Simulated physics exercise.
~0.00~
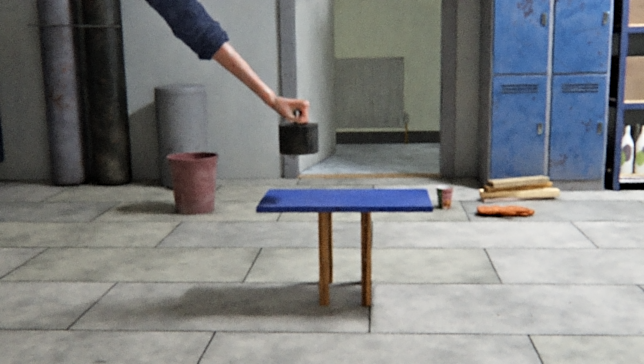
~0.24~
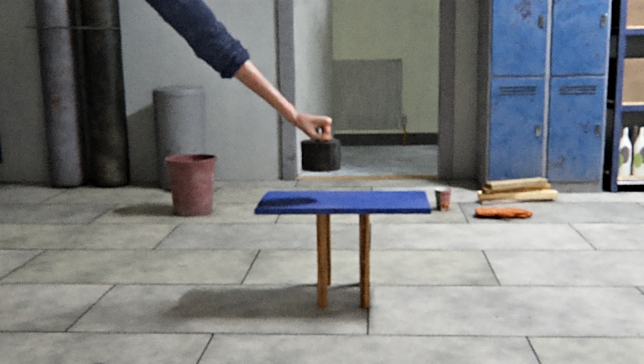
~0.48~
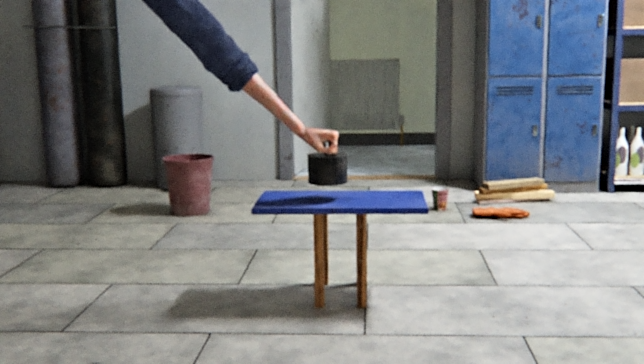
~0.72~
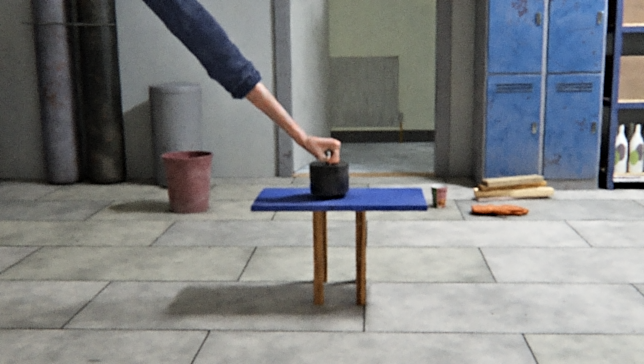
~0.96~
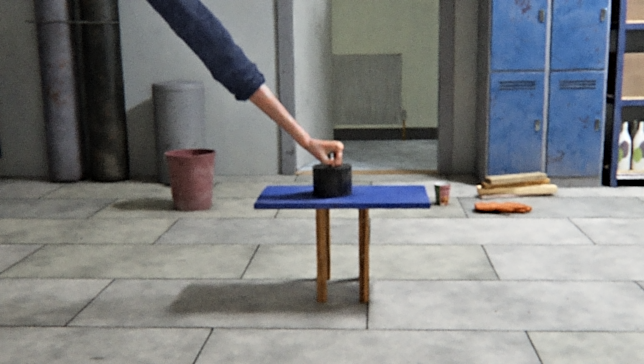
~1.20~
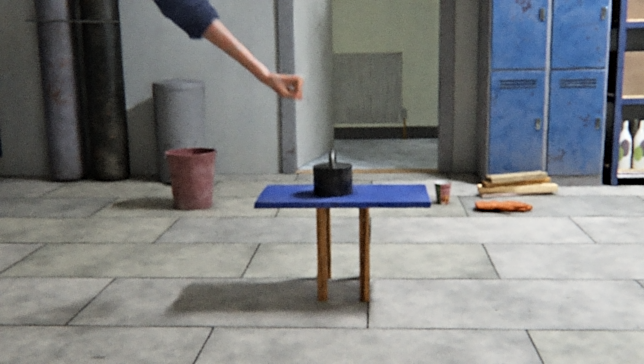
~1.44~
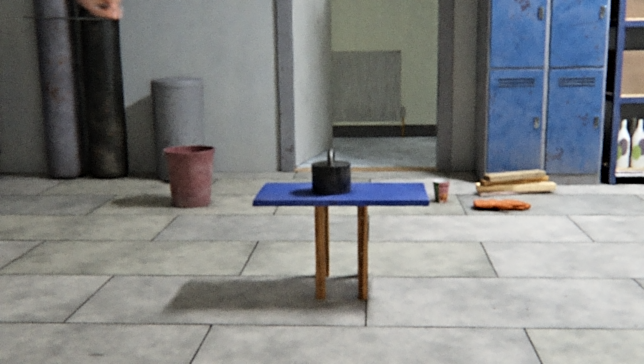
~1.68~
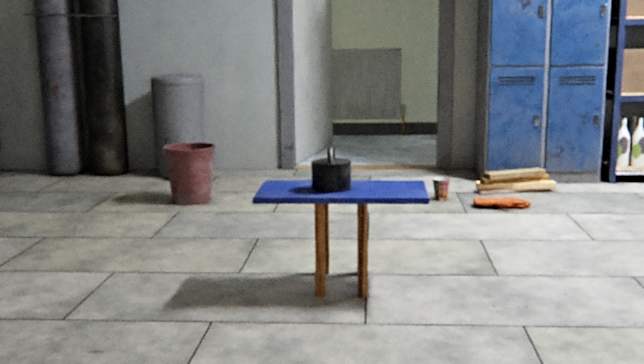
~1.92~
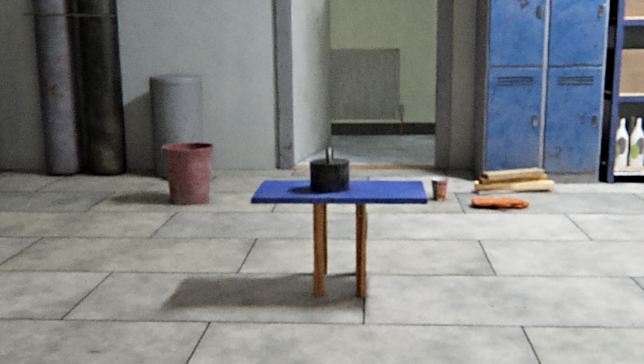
The clip shows a hand lowering a dark cylindrical object with a small handle, moving right and down, onto a slim blue-topped stand with wooden legs. The hand lets go and withdraws to the upper left, and the stand stays upright with the object resting on top.
